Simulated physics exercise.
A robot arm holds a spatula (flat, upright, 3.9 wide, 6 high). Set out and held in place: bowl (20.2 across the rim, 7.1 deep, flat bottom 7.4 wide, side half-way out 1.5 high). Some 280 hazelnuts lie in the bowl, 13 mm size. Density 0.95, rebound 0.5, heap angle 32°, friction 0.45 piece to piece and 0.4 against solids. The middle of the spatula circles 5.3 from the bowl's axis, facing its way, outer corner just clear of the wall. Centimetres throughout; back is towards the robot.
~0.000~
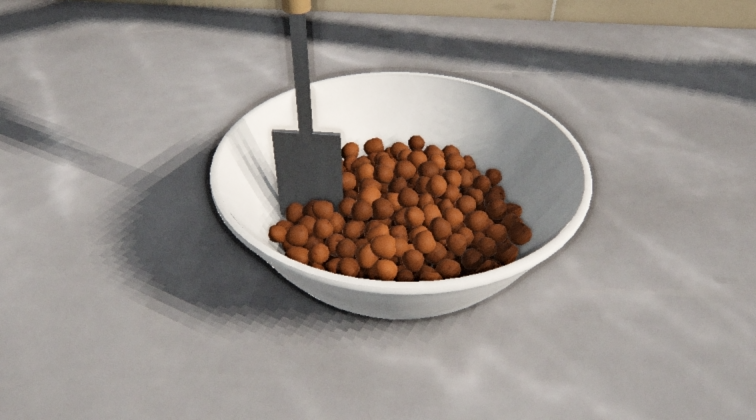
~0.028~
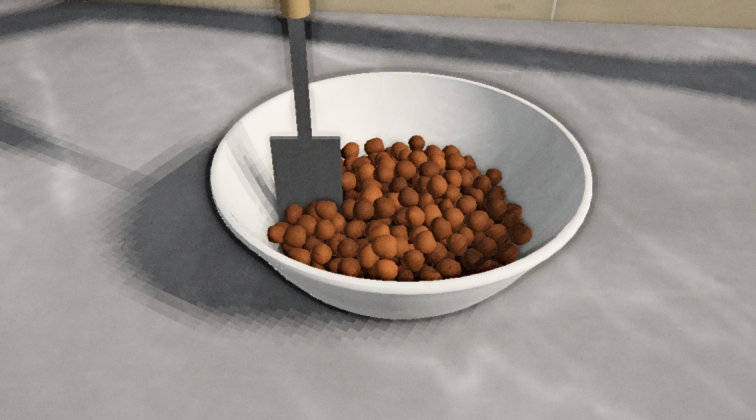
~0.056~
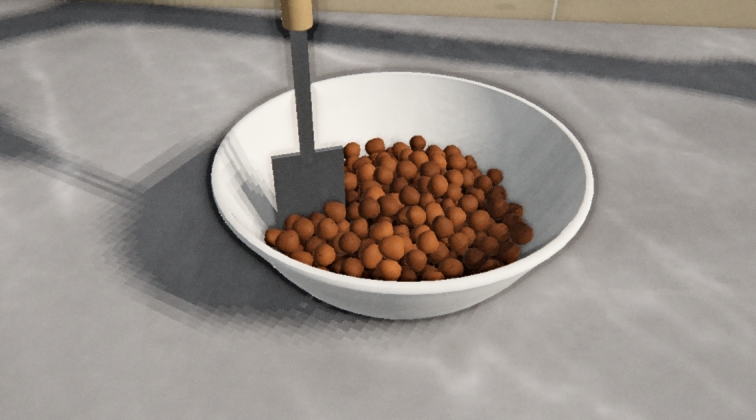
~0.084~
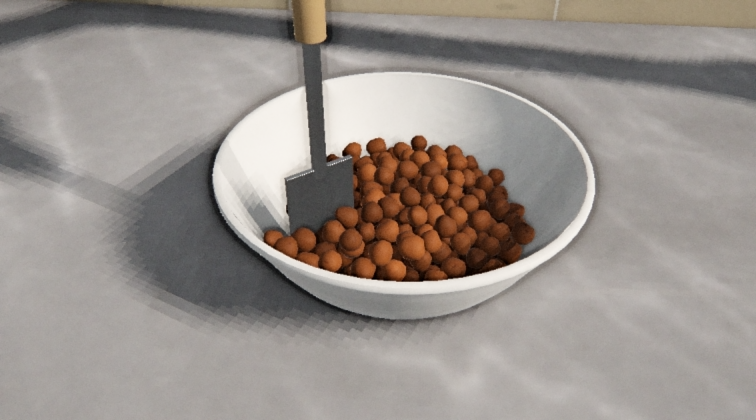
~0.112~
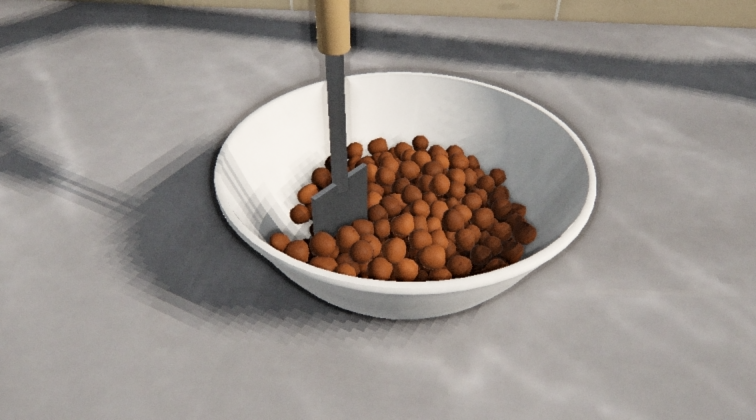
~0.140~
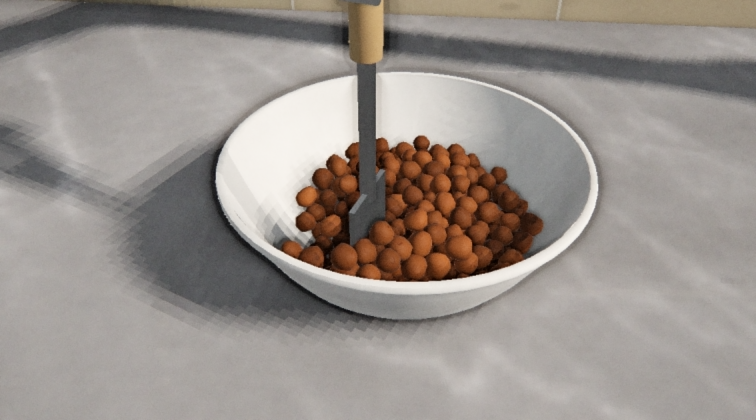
On a grey marbled countertop, a dark spatula sinking into brown nuts in a white bowl, turning and sweeping rightward through them.
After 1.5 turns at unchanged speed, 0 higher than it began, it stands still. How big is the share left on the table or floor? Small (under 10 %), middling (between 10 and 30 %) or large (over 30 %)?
A middling share, between 10 and 30 %, ends on the table or floor.
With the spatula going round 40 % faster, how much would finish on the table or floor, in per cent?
It would be near 35 per cent.
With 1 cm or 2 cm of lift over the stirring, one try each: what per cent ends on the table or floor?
Some 10 and 10 per cent.
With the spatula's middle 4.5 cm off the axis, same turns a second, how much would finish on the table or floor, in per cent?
Then about 10 per cent.
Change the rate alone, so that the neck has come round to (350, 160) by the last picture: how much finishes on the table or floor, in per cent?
About 10 per cent.
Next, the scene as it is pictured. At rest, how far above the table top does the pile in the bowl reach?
Roughly 7.0 cm.
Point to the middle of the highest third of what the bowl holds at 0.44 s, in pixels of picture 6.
Around (392, 115).
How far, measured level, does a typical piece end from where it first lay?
Some 10 cm.
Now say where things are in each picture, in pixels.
In the first picture, the spatula neck at (304, 108), 0° round; upper third of the load around (399, 208), from x 275 to 520, top at y 145; 285 in the bowl.
In the second picture, the spatula neck at (303, 113), 6° round; upper third of the load around (399, 209), from x 275 to 520, top at y 145.
In the third picture, the spatula neck at (306, 127), 22° round; upper third of the load around (401, 213), from x 275 to 520, top at y 145.
In the fourth picture, the spatula neck at (318, 142), 39° round; upper third of the load around (402, 218), from x 275 to 520, top at y 145.
In the fifth picture, the spatula neck at (339, 155), 56° round; upper third of the load around (404, 226), from x 280 to 525, top at y 145.
In the sixth picture, the spatula neck at (368, 165), 73° round; upper third of the load around (419, 234), from x 290 to 530, top at y 145; 285 in the bowl.
After 0.44 s, 255° round, highest piece 10 above the table; 270 in the bowl, 2 on the table or floor, 13 in flight or on the tool.
After 0.73 s, 77° round, highest piece 10 above the table; 251 in the bowl, 30 on the table or floor, 4 in flight or on the tool.
After 1.08 s, 180° round, highest piece 8 above the table; 239 in the bowl, 46 on the table or floor.
After 1.78 s, 180° round, highest piece 7 above the table; 239 in the bowl, 46 on the table or floor.
In the end, 239 in the bowl, 46 on the table or floor. That is 16 % on the table or floor.
